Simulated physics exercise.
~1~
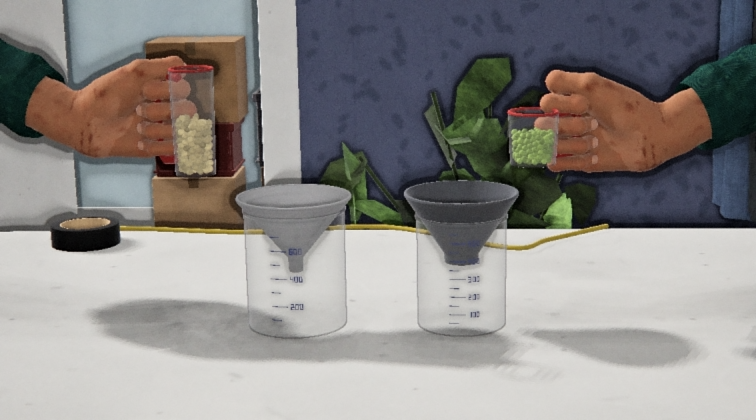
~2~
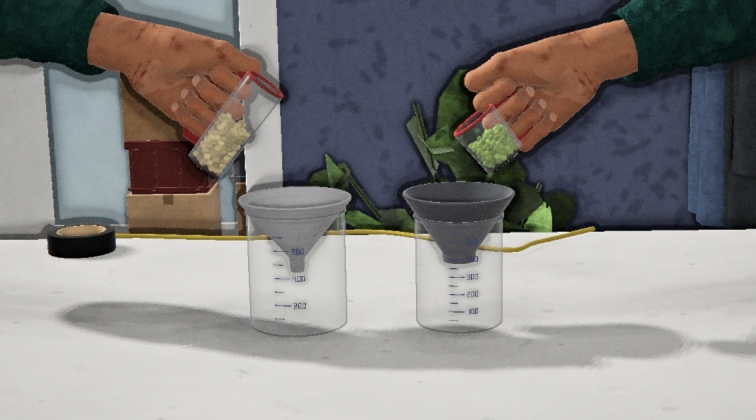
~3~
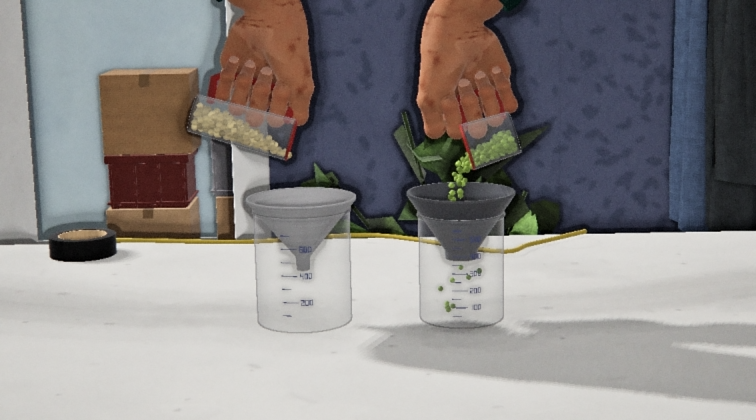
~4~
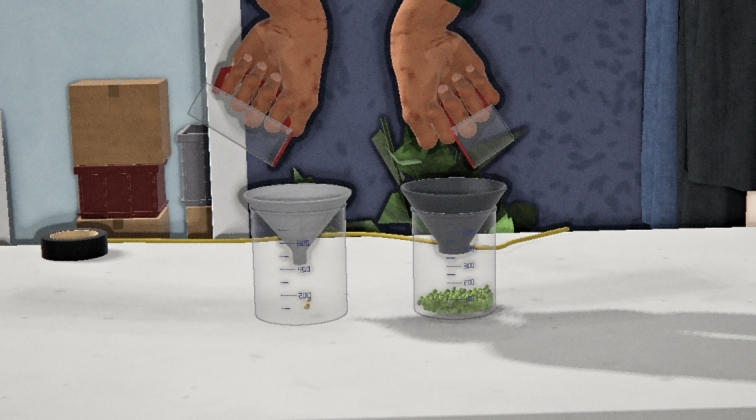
Two hands tipped small clear cups over a pair of funnels, one holding pale pieces and the other green ones. The green pieces all ran down into the right jar, but nearly all the pale ones jammed in the left funnel.
